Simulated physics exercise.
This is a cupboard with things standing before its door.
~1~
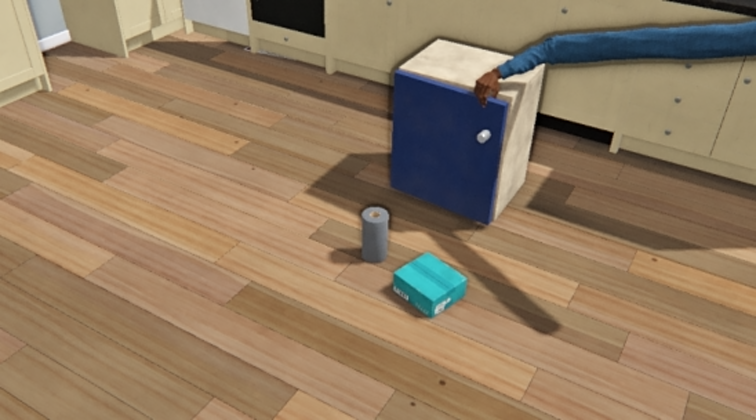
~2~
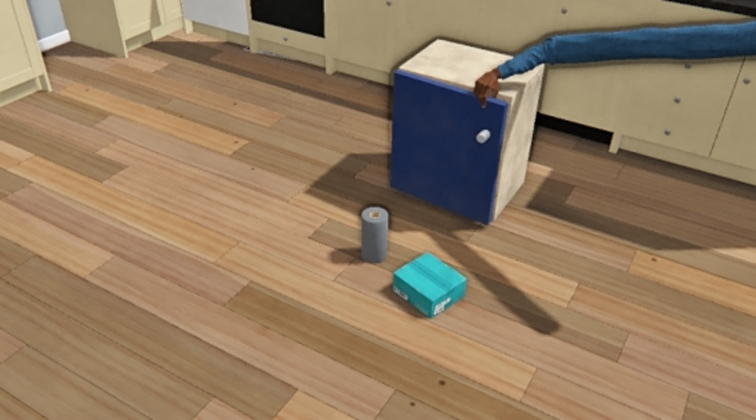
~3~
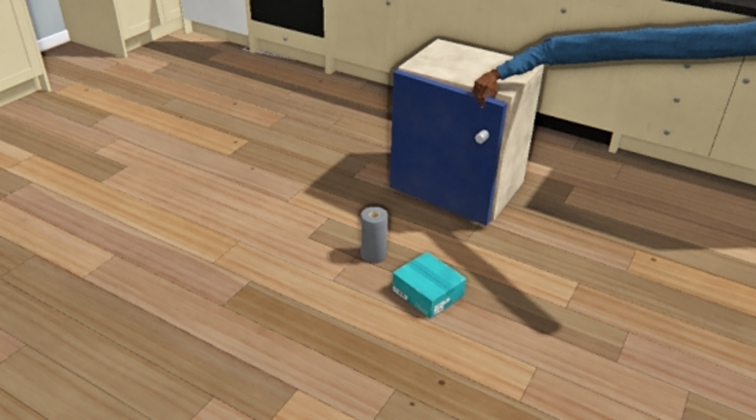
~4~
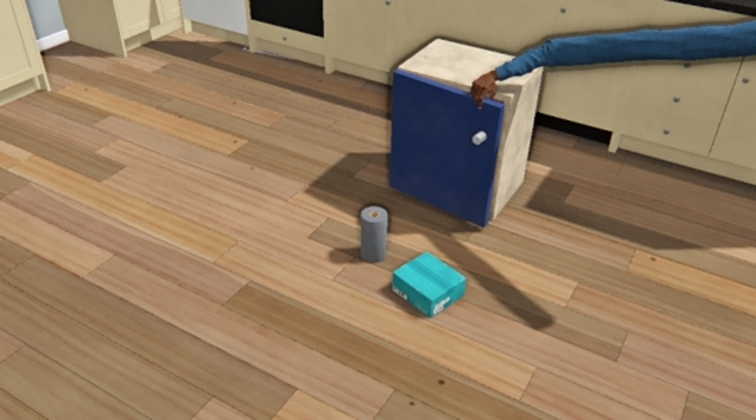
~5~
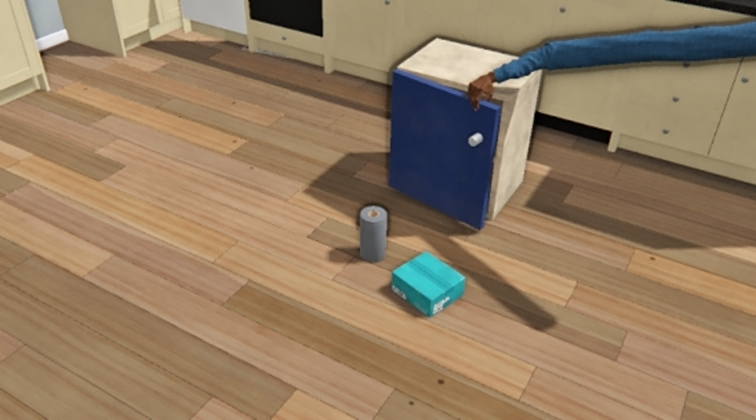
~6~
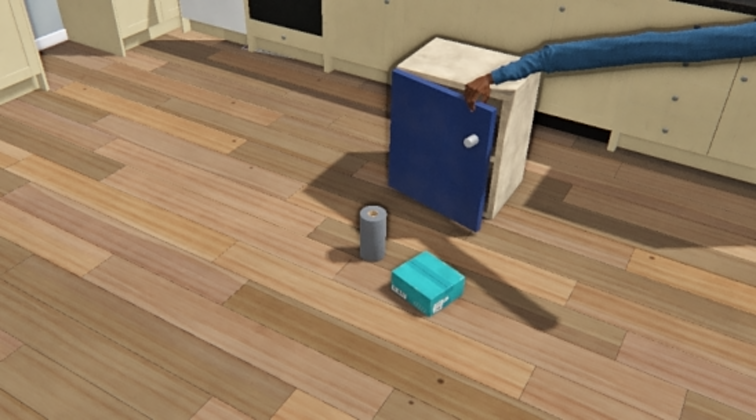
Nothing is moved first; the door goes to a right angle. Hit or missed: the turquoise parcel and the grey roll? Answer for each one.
In the end the turquoise parcel stays untouched and the grey roll gets shoved.
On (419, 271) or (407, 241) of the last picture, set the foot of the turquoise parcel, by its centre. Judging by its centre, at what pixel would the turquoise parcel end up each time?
Near (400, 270) and (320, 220).
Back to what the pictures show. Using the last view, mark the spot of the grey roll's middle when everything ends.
Look close to (317, 224) and you'll find its middle.
Then, 1.84 s past the last view, door 68° open; turquoise parcel at rest near (428, 283); grey roll travelled a little near (360, 233).
Then, 2.22 s past the last view, door 79° open; turquoise parcel at rest near (428, 283); grey roll travelled about its own width near (337, 230).
Finally, the turquoise parcel remains where it is, near (428, 283); the grey roll is pushed along, near (317, 224).
